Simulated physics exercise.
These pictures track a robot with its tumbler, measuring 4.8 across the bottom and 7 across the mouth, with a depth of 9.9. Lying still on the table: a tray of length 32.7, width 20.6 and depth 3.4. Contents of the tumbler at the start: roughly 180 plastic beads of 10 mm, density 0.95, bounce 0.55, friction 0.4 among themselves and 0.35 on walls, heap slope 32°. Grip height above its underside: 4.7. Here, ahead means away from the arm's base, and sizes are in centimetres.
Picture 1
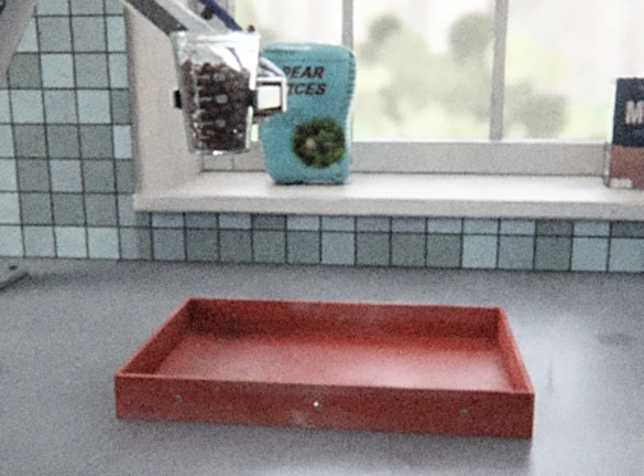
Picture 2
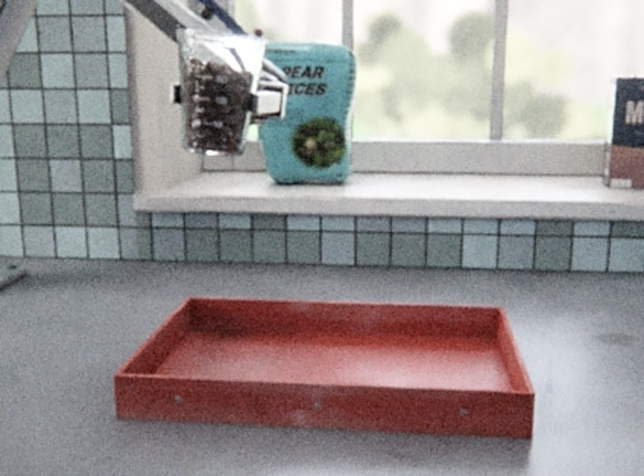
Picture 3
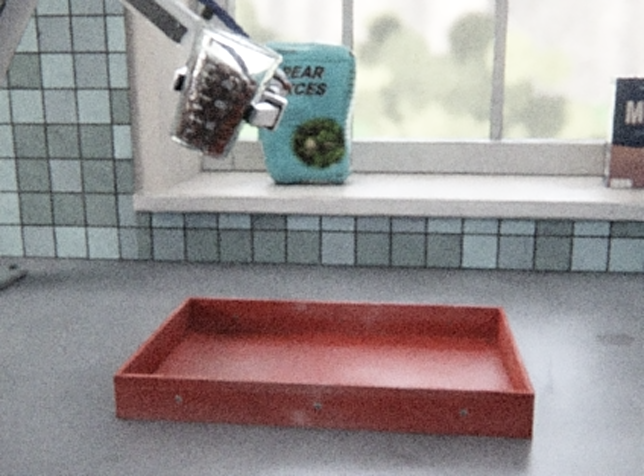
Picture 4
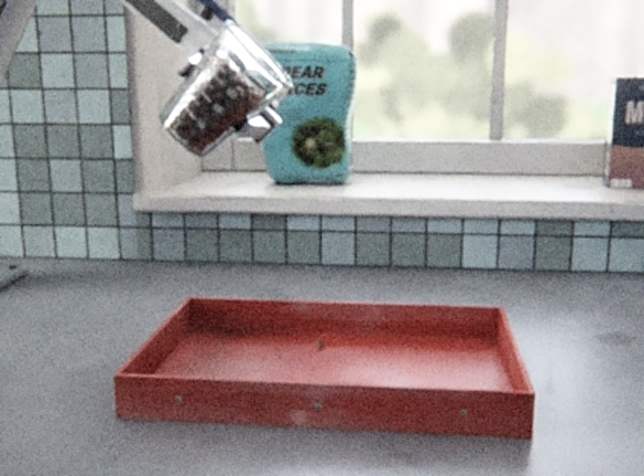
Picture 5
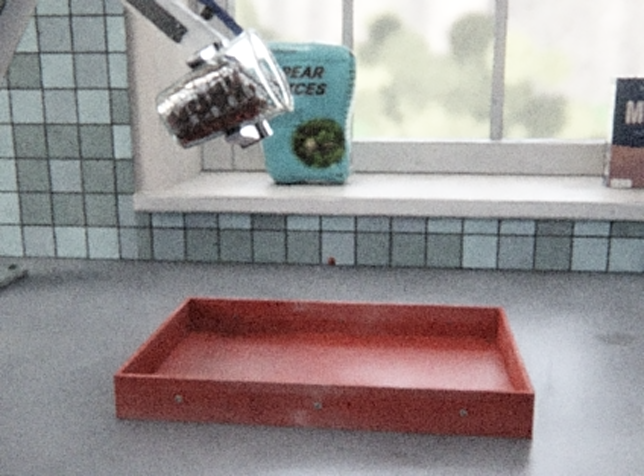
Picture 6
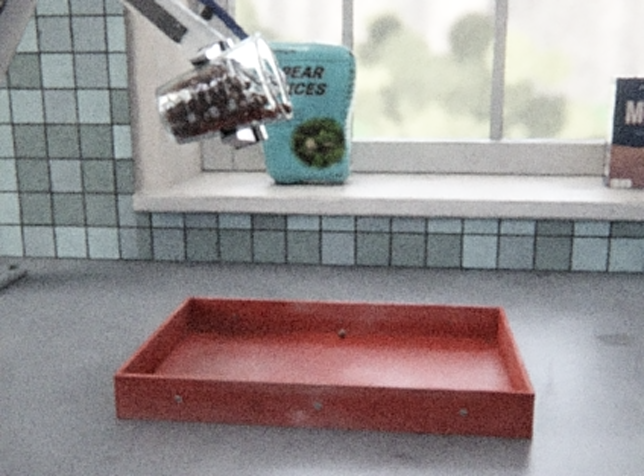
Robot arm tilting a clear tumbler of dark beads steadily forward above a red tray on a grey counter by a window.
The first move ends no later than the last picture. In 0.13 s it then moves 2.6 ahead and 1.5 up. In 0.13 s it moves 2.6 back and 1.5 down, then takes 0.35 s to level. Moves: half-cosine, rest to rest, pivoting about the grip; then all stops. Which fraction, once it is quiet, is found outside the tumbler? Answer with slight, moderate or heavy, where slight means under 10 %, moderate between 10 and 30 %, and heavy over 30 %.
Moderate, between 10 and 30 %.
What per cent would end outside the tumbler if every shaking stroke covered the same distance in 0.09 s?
That would give around 45 per cent.
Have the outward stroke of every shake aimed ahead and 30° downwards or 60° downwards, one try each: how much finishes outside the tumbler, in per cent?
Roughly 5 per cent, then 0 per cent.
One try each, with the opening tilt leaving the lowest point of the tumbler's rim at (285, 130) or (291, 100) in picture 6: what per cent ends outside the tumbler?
Near 35 and 5 in a hundred.
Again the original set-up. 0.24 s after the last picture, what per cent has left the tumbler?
Roughly 5 percent is out.
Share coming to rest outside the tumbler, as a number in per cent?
I'd say some 15 per cent of it.
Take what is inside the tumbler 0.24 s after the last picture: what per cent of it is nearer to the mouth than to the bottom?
Around 60 in a hundred.
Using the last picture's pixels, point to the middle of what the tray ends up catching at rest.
At about (353, 367).
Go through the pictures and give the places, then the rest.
The first picture shows tumbler middle at (217, 95), level; upper third of the load around (216, 78), from x 185 to 250, top at y 30; 183 in the tumbler.
The second picture shows tumbler middle at (218, 95), tilted 7° forward; upper third of the load around (218, 78), from x 190 to 260, top at y 35.
The third picture shows tumbler middle at (219, 96), tilted 24° forward; upper third of the load around (220, 80), from x 180 to 285, top at y 60; 182 in the tumbler, 1 in flight or on a rim.
The fourth picture shows tumbler middle at (220, 96), tilted 46° forward; upper third of the load around (219, 83), from x 170 to 320, top at y 55; 182 in the tumbler, 1 in the tray.
The fifth picture shows tumbler middle at (220, 97), tilted 63° forward; upper third of the load around (219, 85), from x 165 to 330, top at y 65; 182 in the tumbler, 1 in flight or on a rim.
The sixth picture shows tumbler middle at (220, 97), tilted 70° forward; upper third of the load around (216, 89), from x 165 to 340, top at y 70; 182 in the tumbler, 1 in the tray.
Then, 0.24 s later, tilted 70° forward, highest piece 27 above the table; 172 in the tumbler, 1 in the tray, 10 in flight or on a rim.
Then, 0.49 s later, tilted 19° forward, highest piece 30 above the table; 158 in the tumbler, 20 in the tray, 5 in flight or on a rim.
Then, 0.81 s later, level, highest piece 29 above the table; 158 in the tumbler, 25 in the tray.
Then, 1.86 s later, level, highest piece 29 above the table; 158 in the tumbler, 25 in the tray.
At rest, 158 in the tumbler, 25 in the tray. That is 14 % outside the tumbler.
